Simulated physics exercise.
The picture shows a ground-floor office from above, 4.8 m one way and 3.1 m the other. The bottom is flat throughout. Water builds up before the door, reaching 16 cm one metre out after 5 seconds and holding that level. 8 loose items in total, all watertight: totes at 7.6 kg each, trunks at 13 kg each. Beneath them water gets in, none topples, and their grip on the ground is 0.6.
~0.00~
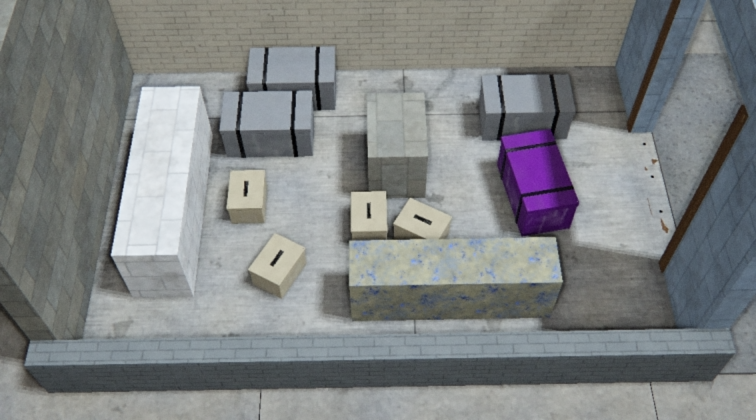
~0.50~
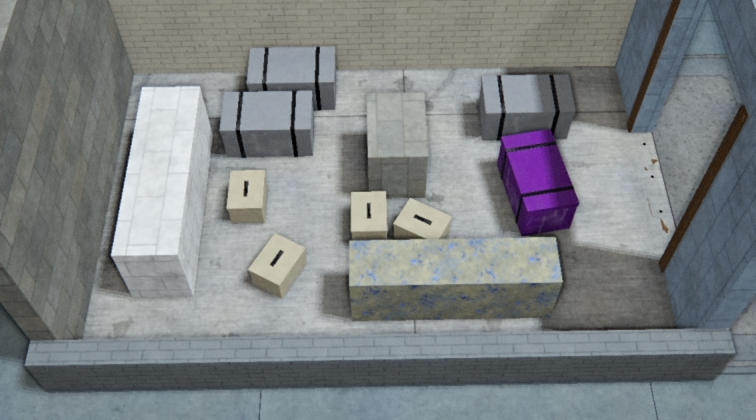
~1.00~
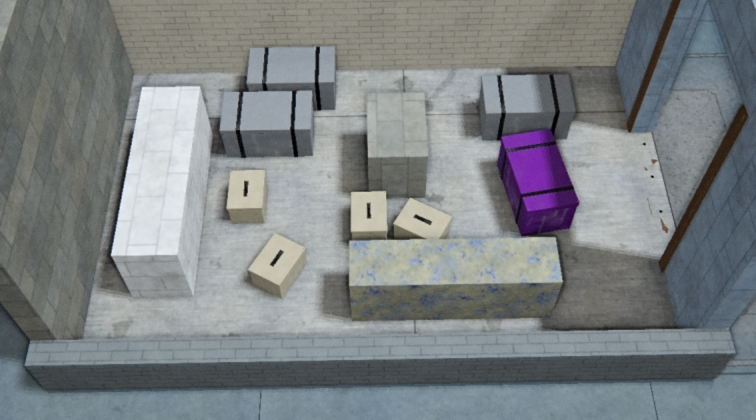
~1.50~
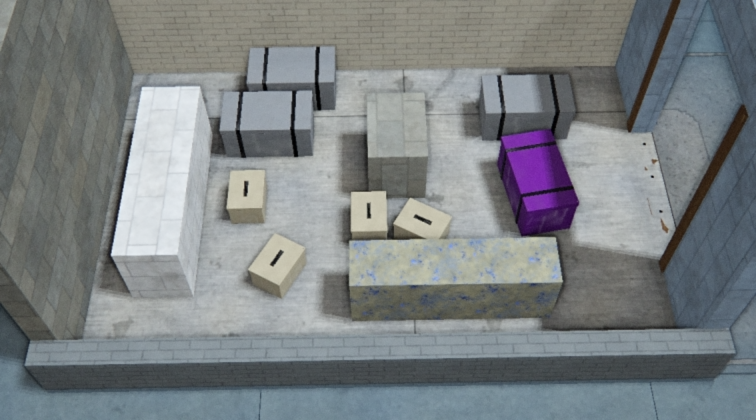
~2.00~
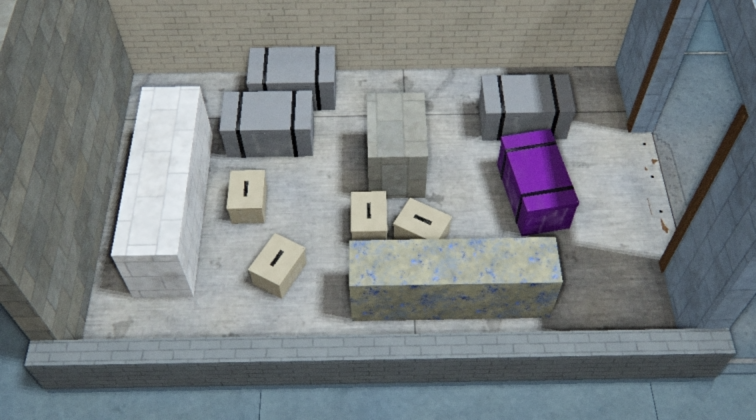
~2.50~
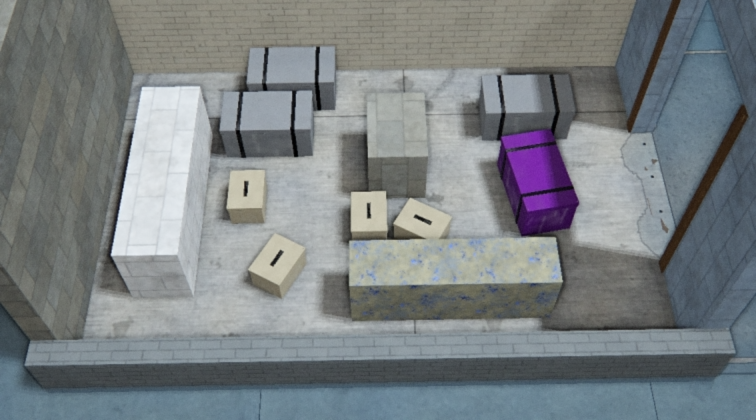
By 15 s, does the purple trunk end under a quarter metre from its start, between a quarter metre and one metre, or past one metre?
Past one metre.
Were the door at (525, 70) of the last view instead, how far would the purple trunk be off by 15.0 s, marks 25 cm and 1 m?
In that case the purple trunk shifts a modest distance.
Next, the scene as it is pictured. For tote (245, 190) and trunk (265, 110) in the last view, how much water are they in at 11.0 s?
Close to 9 and 8 centimetres.
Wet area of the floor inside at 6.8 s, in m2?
Roughly 8.0 m2.
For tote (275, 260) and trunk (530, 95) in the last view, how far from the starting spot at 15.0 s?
First 50 cm, then 30 cm.
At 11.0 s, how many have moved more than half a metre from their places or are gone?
5.
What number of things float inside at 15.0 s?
Count: 8.
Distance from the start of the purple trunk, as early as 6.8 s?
80 cm, give or take.
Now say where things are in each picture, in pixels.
The purple trunk at (539, 169) rests on the ground; water covers 0.0 m2; 0 of 8 have shifted, in the first frame.
The purple trunk at (539, 169), on the bottom; 0.0 m2 under water; 0 of 8 have shifted, in the second frame.
The purple trunk at (539, 169) rests on the ground; water covers 0.0 m2; 0 of 8 have shifted, in the third frame.
The purple trunk at (539, 169), on the bottom; 0.0 m2 under water; 0 of 8 have shifted, in the fourth frame.
The purple trunk at (539, 169) rests on the ground; 0.0 m2 under water; 0 of 8 have shifted, in the fifth frame.
The purple trunk at (539, 169) rests on the ground; 0.0 m2 under water; 0 of 8 have shifted, in the sixth frame.
After 3.5 s the purple trunk is near (539, 169), 0.0 m from its start, aground; 0 afloat.
After 6.8 s the purple trunk is near (458, 177), 0.7 m from its start, afloat; 2 afloat.
After 11.0 s the purple trunk is near (310, 182), 1.9 m from its start, afloat; 7 afloat.
After 15.0 s the purple trunk is near (303, 165), 2.0 m from its start, afloat; 8 afloat.
